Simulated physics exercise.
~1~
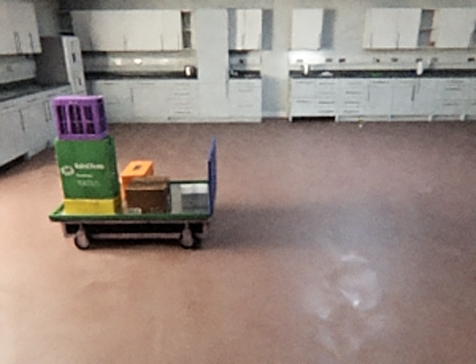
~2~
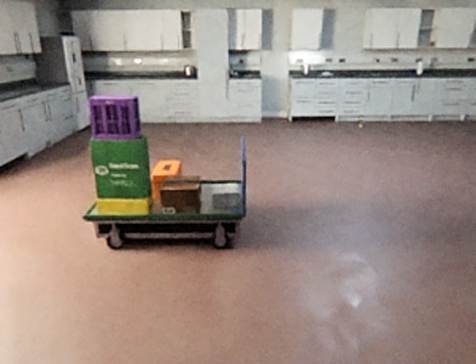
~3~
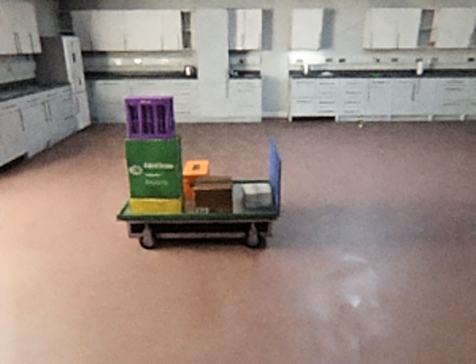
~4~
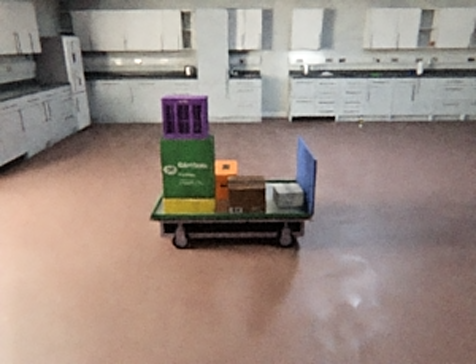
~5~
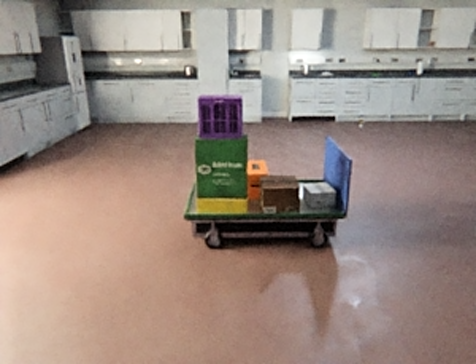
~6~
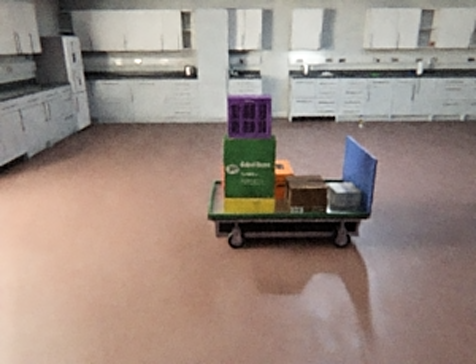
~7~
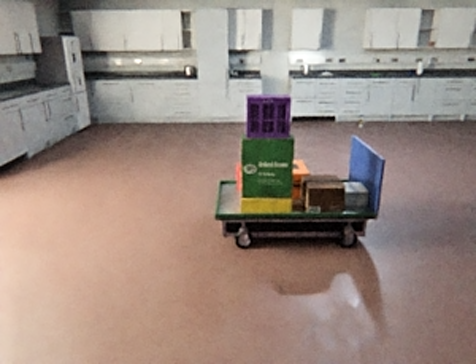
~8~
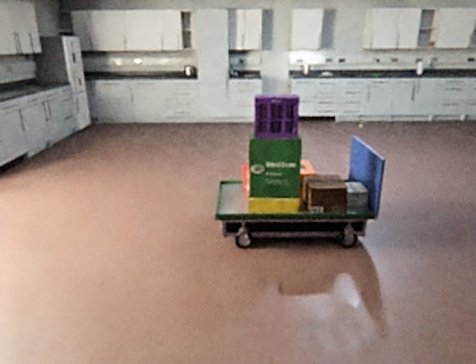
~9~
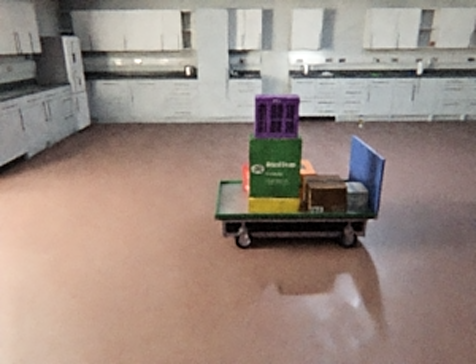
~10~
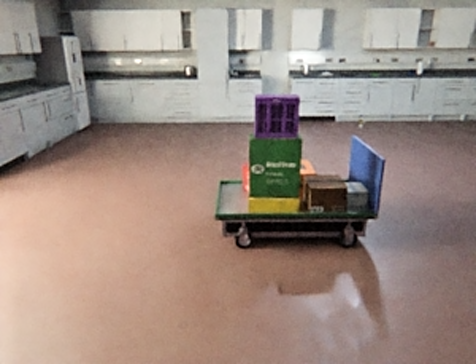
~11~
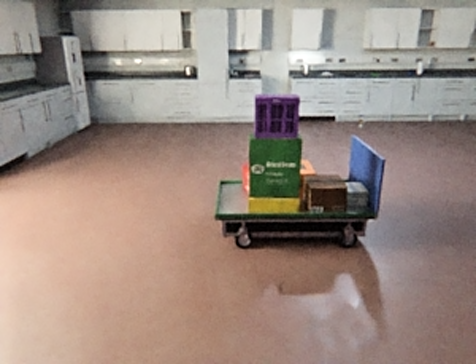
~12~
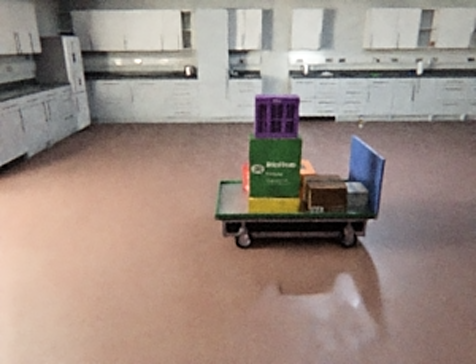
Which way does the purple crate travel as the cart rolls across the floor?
The purple crate moves to the right, riding on top of the green box.
